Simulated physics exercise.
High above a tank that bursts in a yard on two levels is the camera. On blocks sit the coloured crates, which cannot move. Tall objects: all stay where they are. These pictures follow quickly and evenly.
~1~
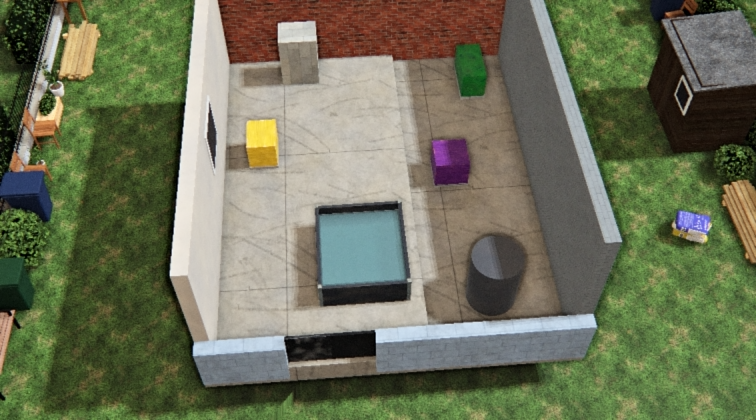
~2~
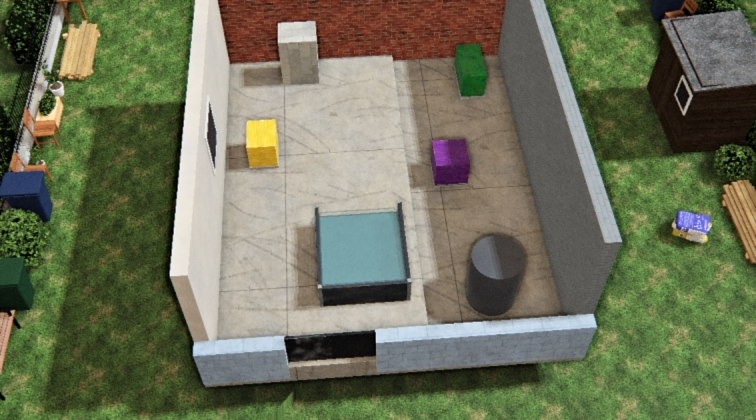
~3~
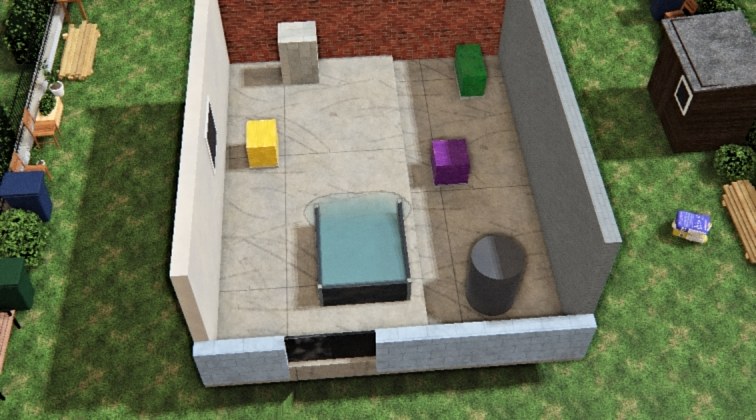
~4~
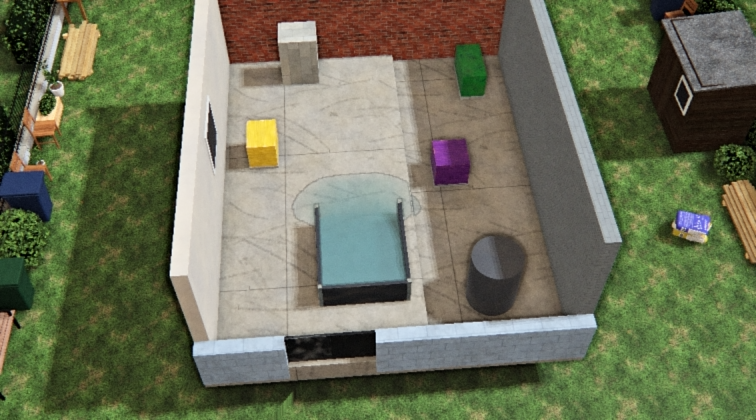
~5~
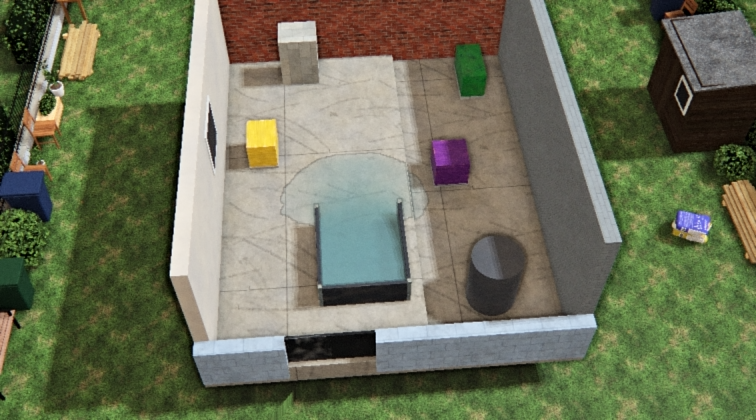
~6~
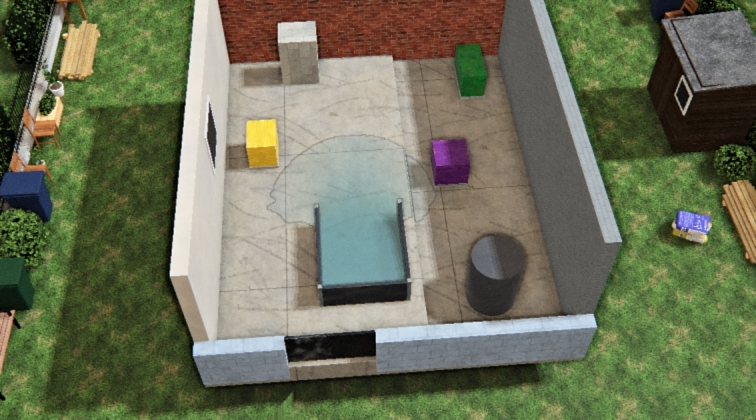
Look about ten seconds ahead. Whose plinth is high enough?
In order: The yellow crate meets the water; the green crate meets the water; the purple crate meets the water.
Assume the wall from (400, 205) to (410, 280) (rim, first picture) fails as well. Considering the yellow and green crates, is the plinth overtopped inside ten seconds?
My reading: Yellow stays untouched, green gets drenched.
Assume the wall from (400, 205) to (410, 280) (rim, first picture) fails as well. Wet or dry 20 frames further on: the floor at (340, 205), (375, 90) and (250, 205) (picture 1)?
The first comes out untouched, the second untouched, the third untouched.
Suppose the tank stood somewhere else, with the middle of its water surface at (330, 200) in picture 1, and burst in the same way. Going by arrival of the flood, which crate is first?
Crate marked yellow.
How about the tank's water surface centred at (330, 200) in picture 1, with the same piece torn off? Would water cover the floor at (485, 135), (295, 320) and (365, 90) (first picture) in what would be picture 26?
As listed: Clear, no water, under water.
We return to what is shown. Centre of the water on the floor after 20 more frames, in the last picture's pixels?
It is near (353, 134).
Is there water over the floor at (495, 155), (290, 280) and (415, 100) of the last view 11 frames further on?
Going through them one by one, the first is spared, the second spared and the third waterlogged.
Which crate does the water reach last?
Should be the green-painted one.
A moment on, water covers 30 % of the floor; the yellow crate water round its plinth, the green crate not reached, the purple crate water round its plinth.
Next, water covers 40 % of the floor; the yellow crate water round its plinth, the green crate water round its plinth, the purple crate water round its plinth.
Then, water covers 50 % of the floor; the yellow crate water round its plinth, the green crate water round its plinth, the purple crate water round its plinth.
Later, water covers 55 % of the floor; the yellow crate water round its plinth, the green crate water round its plinth, the purple crate water round its plinth.
In the end, water covers 90 % of the floor; the yellow crate was topped, the green crate was topped, the purple crate was topped.
